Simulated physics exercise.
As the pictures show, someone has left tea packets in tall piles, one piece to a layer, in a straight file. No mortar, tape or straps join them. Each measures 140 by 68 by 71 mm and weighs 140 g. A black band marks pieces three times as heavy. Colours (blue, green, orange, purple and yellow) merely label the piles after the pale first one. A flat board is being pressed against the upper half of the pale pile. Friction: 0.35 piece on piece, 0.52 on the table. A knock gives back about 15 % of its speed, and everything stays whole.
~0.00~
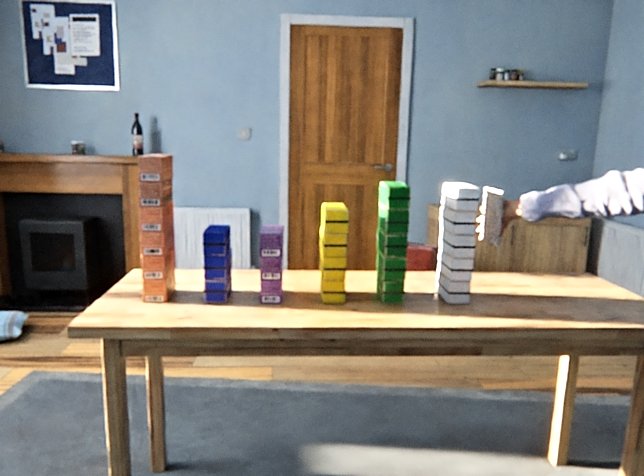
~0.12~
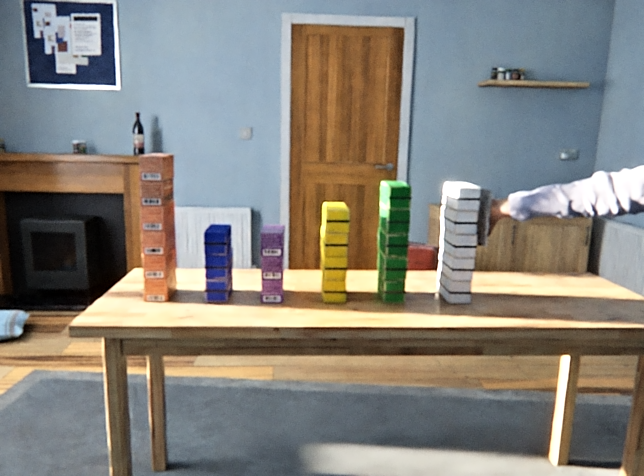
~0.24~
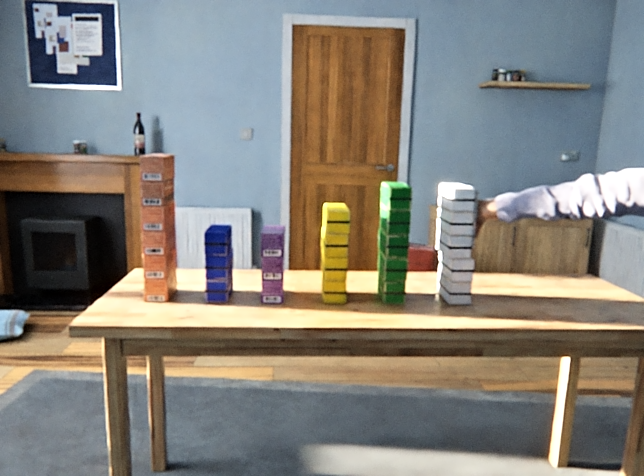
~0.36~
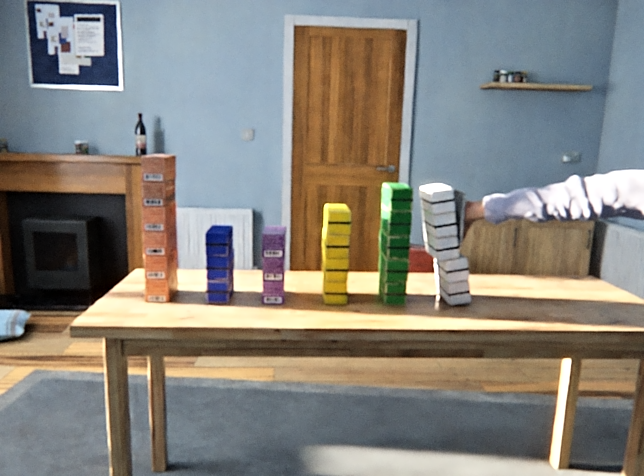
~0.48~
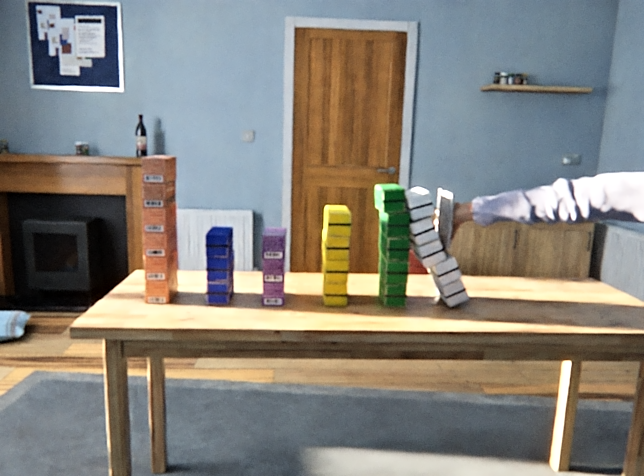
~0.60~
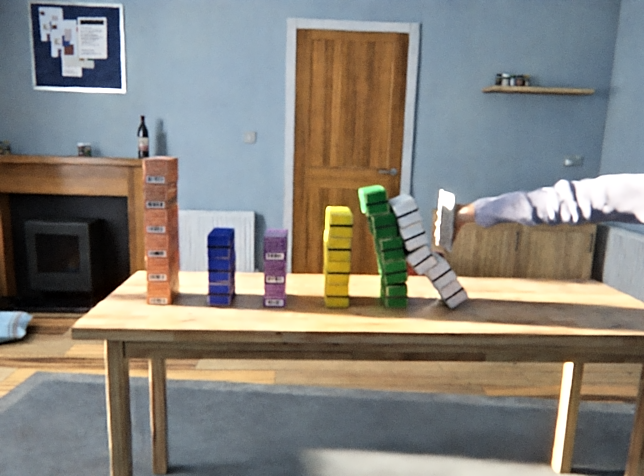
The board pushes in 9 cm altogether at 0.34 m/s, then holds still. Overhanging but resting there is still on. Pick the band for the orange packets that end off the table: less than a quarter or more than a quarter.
The part is over a quarter.
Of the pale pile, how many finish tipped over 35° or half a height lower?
5 pale pieces.
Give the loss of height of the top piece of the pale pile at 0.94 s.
About 16 cm.
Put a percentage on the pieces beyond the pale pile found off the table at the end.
Roughly 25 per cent of them.
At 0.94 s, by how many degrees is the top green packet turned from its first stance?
Some 30°.
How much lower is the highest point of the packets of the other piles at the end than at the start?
Some 26 cm lower.
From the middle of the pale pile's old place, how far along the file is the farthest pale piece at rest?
Roughly 34 cm along.
Around 0.94 s, 5 of the pale pile down; none of the 6 orange packets off the table (0 of 21 in all colours); top orange packet unmoved; top yellow packet tipped 33°, 24 mm lower.
Around 1.82 s, 5 of the pale pile down; none of the 6 orange packets off the table (0 of 21 in all colours); top orange packet tipped 41°, 12 cm lower; top blue packet tipped 47°, 7 cm lower.
Finally (2.4 s), 5 of the pale pile down; 5 of the 6 orange packets off the table (5 of 21 in all colours); top orange packet on its side; top blue packet tipped 44°, 7 cm lower. That is 83 per cent. Seen by the last camera, middles, top blue packet near (160, 265).
